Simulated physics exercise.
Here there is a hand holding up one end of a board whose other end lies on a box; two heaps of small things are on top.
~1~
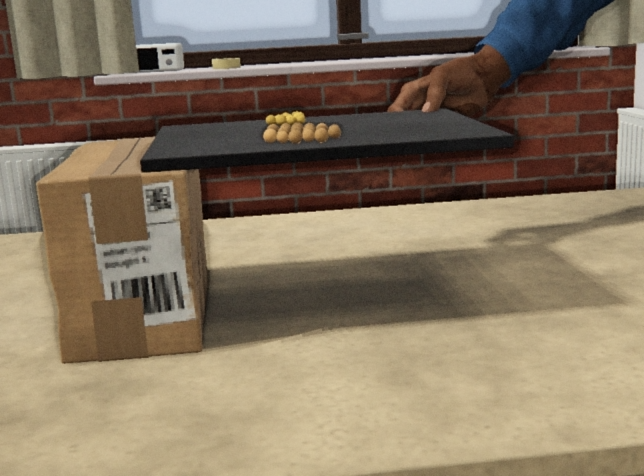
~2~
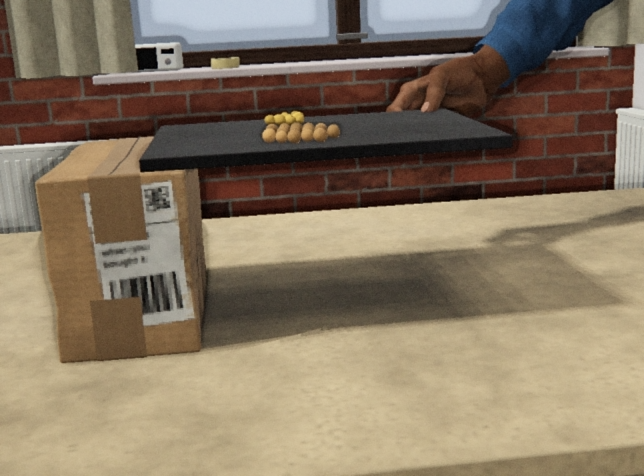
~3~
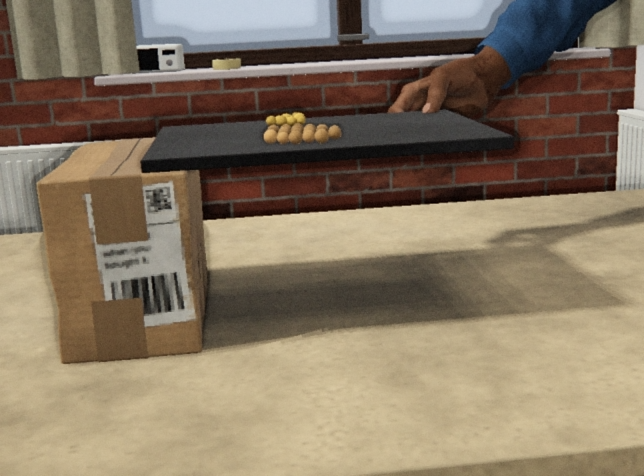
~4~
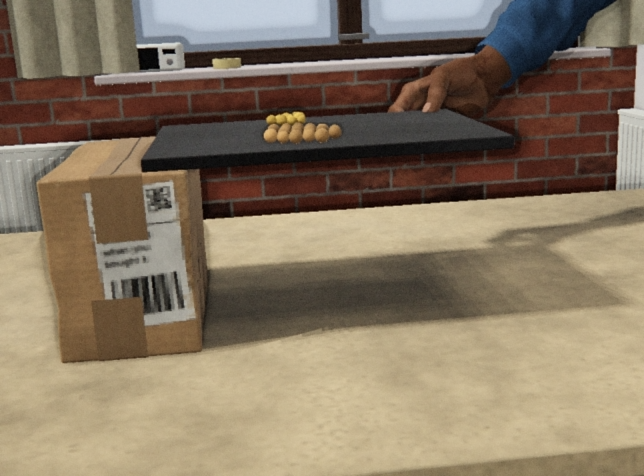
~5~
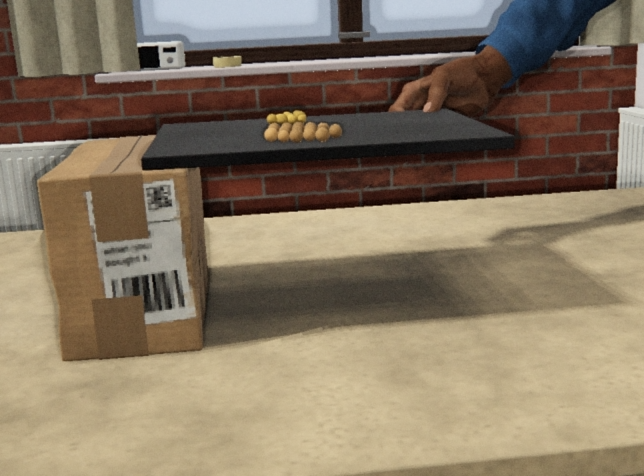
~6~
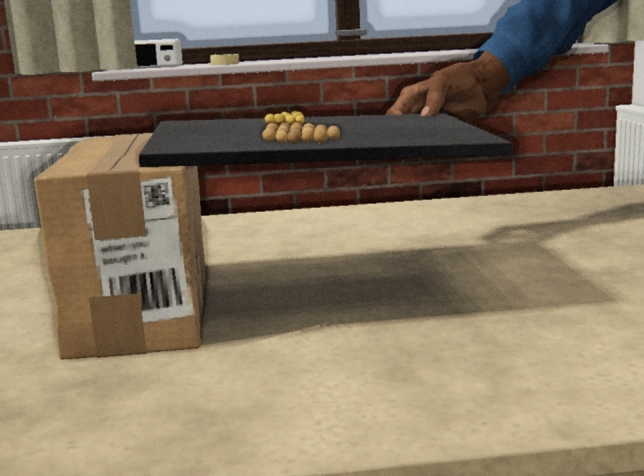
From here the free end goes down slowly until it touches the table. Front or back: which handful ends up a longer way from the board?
Foreground group.
Then, 0.77 s on from there, board sloping at 19°; front handful near two thirds still on the board; back handful the whole lot still on the board.
Then, 1.44 s on from there, board sloping at 34°; front handful mostly up to a board's length out; back handful mostly less than half a board's length out.
Then, 2.02 s on from there, board resting at 35°; front handful mostly one to two board lengths out; back handful mostly less than half a board's length out.
In the end, board resting at 35°; front handful mostly one to two board lengths out, a little gone off the table; back handful mostly less than half a board's length out; the front handful has gone farther.
